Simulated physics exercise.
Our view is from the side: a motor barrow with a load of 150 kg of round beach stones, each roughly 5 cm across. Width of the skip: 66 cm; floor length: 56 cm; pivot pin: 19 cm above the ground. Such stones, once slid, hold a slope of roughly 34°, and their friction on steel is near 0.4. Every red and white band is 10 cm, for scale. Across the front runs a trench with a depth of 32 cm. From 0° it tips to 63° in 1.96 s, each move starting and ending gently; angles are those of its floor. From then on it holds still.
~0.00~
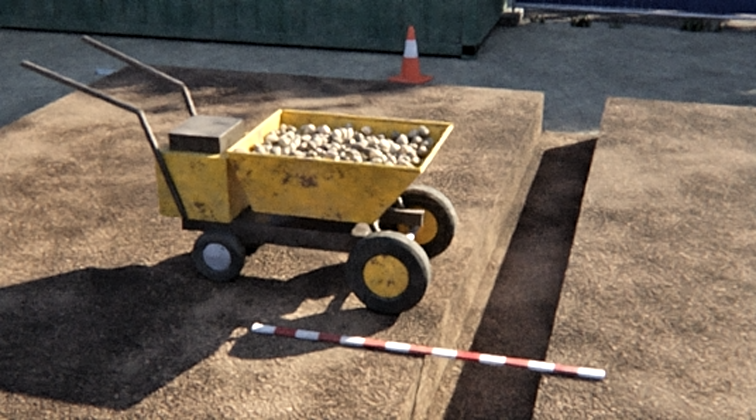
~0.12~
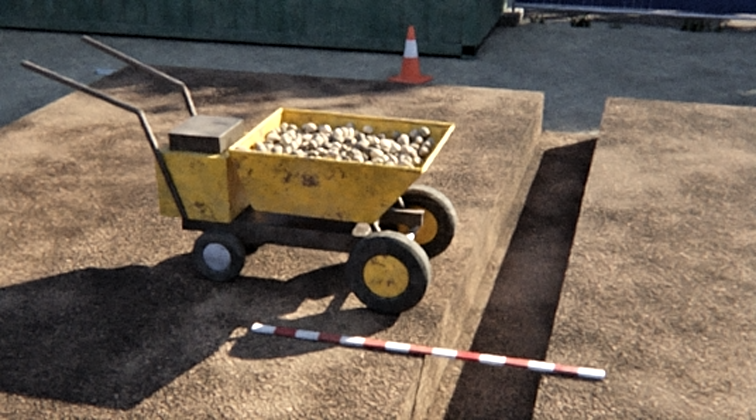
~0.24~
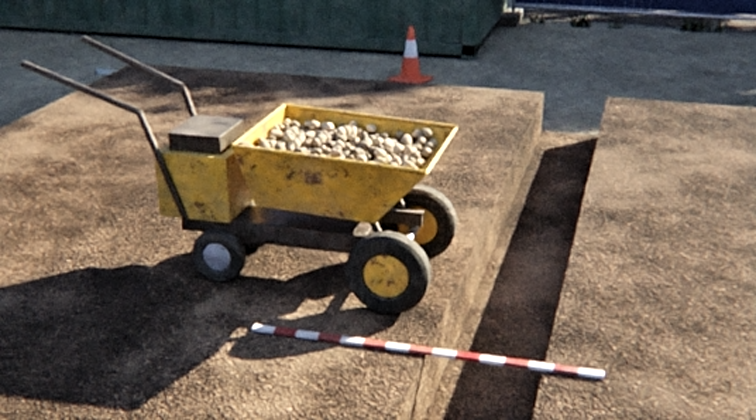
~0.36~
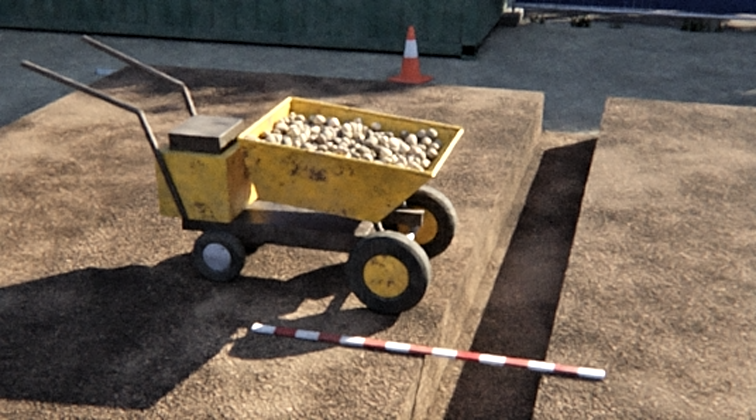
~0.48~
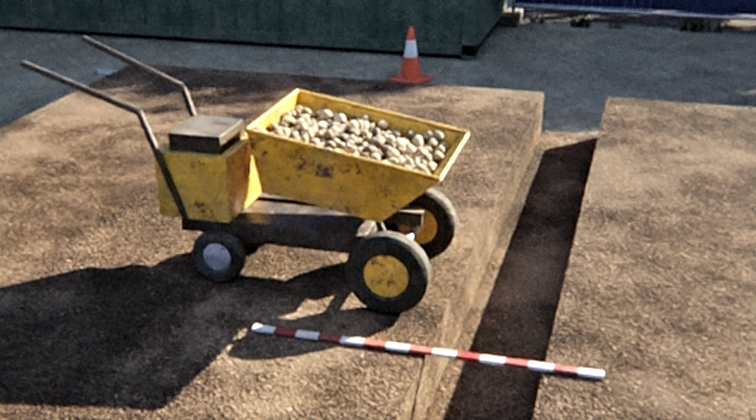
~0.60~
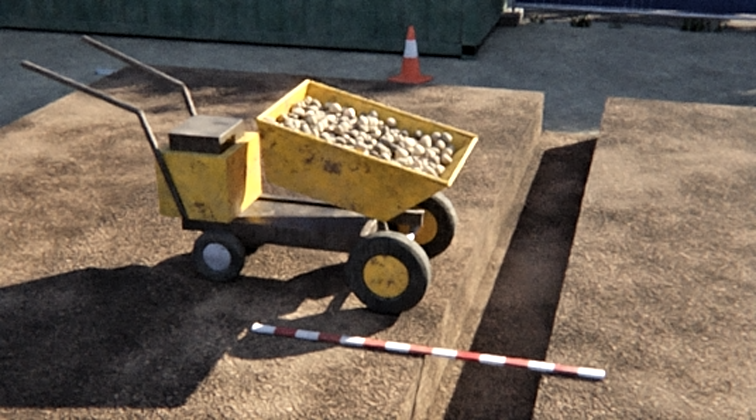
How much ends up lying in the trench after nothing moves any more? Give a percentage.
A share of about 64 per cent.
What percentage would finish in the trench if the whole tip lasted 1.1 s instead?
I'd put it at roughly 55 per cent.
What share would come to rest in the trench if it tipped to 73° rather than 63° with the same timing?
It would be near 55 per cent.
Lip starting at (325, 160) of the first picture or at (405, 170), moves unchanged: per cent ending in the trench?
First place roughly 95%, second roughly 85%.
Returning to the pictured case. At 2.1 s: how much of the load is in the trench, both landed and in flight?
Some 25 per cent of the load by that point.
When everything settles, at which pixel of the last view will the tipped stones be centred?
At about pixel (542, 339) in the last view.
After 1.5 s the floor is at 53°; 100 % in the skip; the foremost stones are at (513, 228).
After 2.1 s the floor is at 63°; 54 % in the skip, 24 % in the trench, 22 % past the trench; the foremost stones are at (646, 301).
After 2.4 s the floor is at 63°; 29 % in the skip, 36 % in the trench, 35 % past the trench; the foremost stones are at (726, 325).
After 4.4 s the floor is at 63°; 0 % in the skip, 64 % in the trench, 36 % past the trench; the foremost stones are past the picture's edge.
